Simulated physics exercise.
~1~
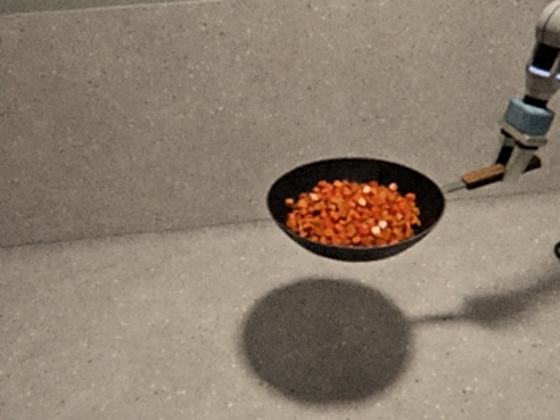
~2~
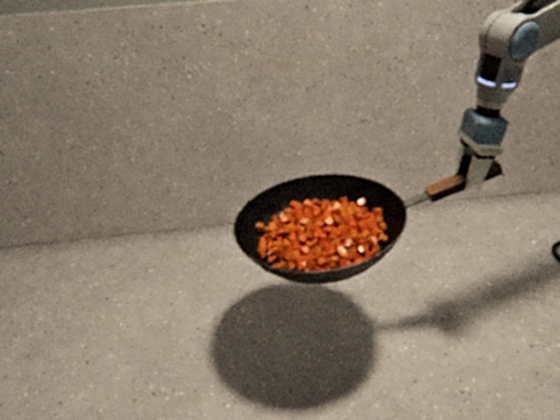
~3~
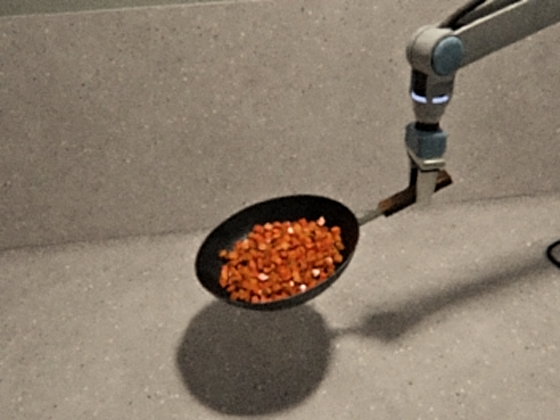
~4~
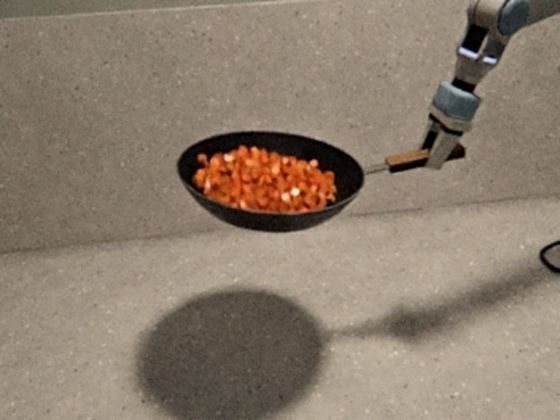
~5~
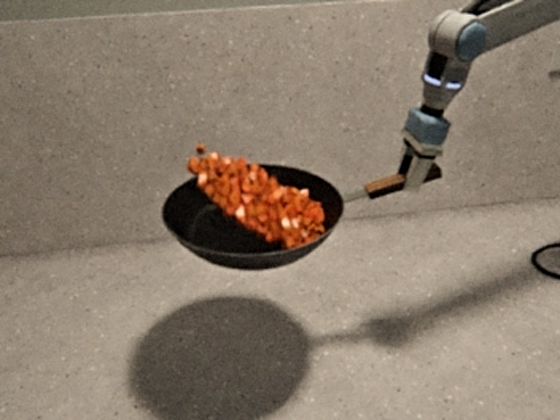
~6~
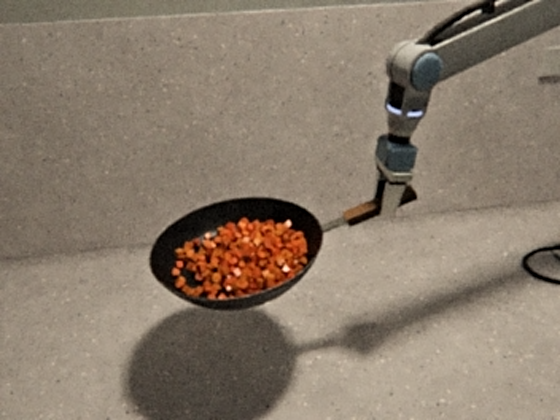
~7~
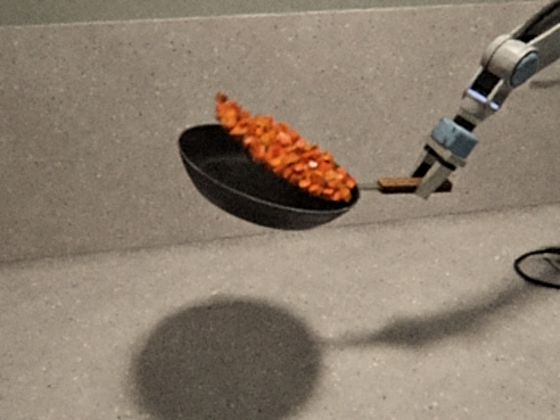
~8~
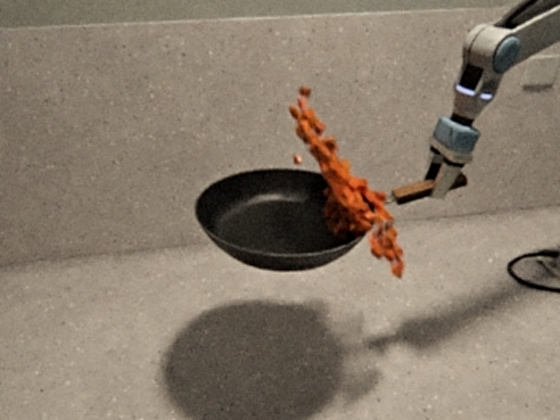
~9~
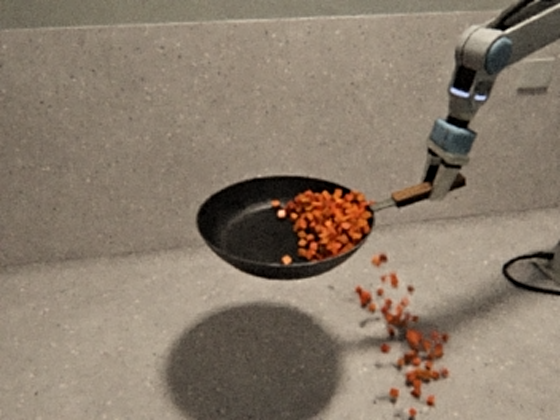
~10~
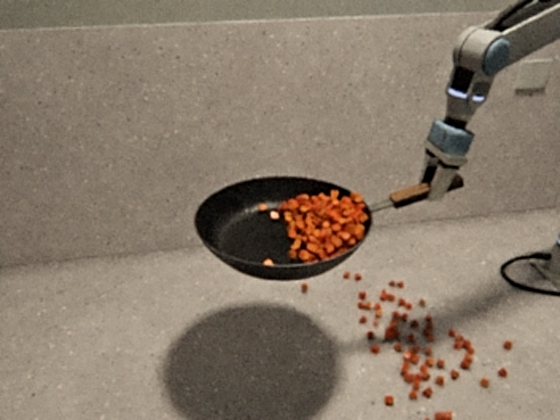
A robot arm tosses orange-red vegetable dice in a frying pan, spilling some onto the table.
